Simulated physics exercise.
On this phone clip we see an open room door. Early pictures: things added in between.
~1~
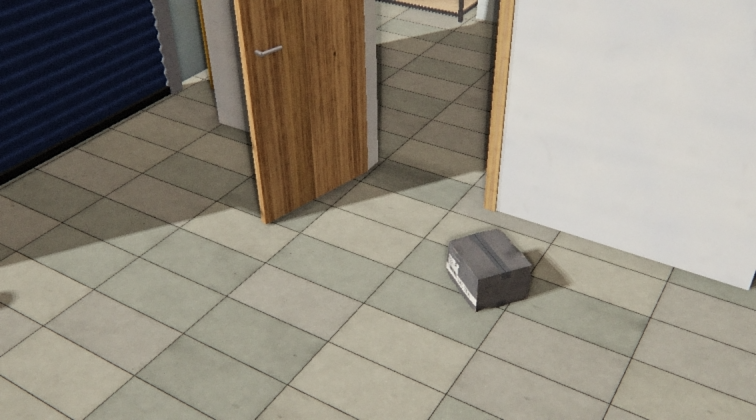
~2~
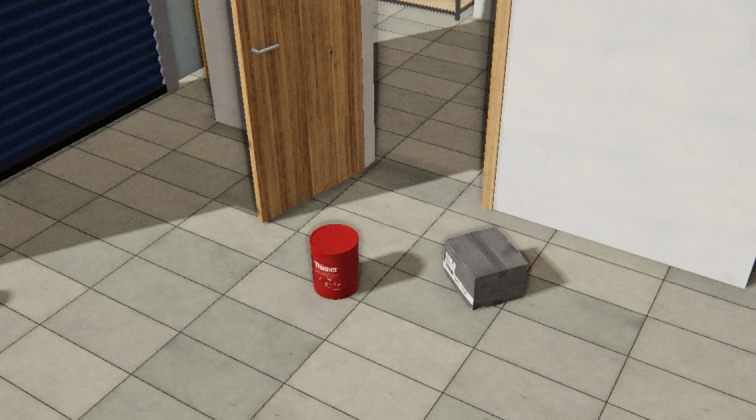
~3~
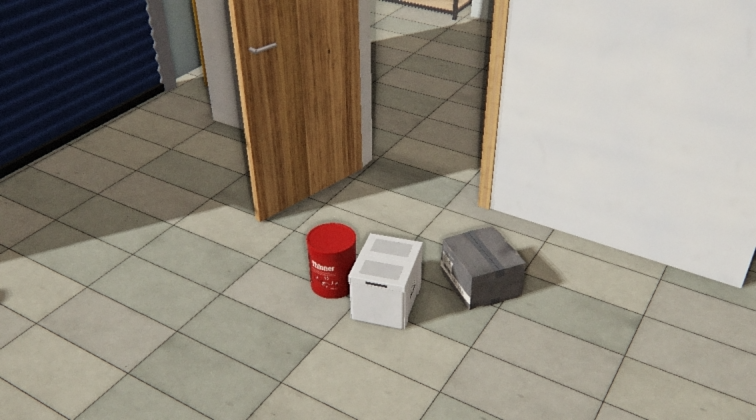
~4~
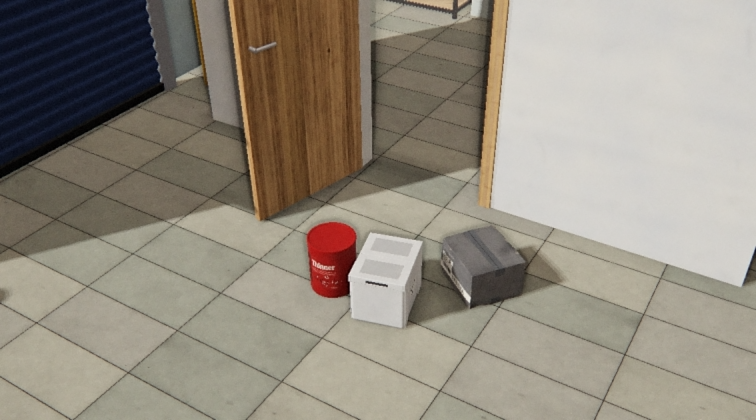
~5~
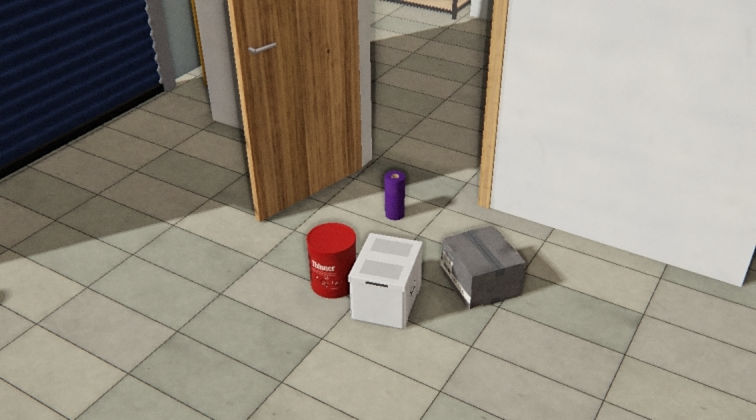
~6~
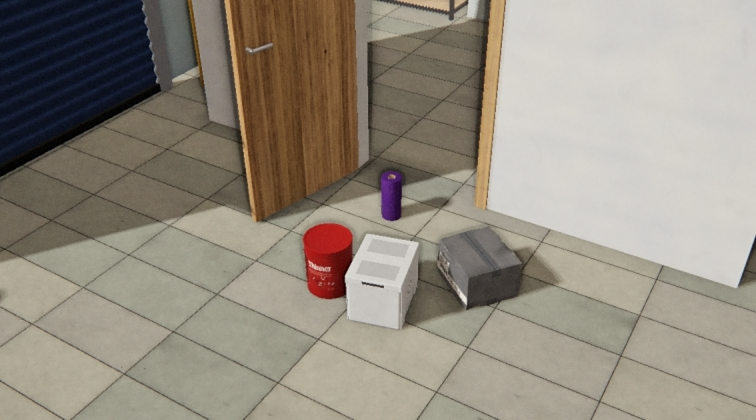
A room with grey-green floor tiles is seen from above at an angle, with a blue ribbed shutter at left, an open wooden door and a white wall at right. A dark grey parcel sits near the doorway, then a red pail appears to its left, a white tote between them, and a purple roll behind. The door stays still while the view shifts very slightly.
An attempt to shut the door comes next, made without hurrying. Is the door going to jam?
No: The attempt is going to work.
Then, 1.00 s past the last view, door at 52°.
Then, 1.50 s past the last view, door at 13°; purple roll displaced well along near (438, 183).
Then, 2.30 s past the last view, door at 0°; purple roll rocked 6° from its first pose near (456, 169).
Finally, door at 0°; moved from the start, purple roll; the other 3 still in place. Final places as the last picture's camera would see them, purple roll near (457, 168).
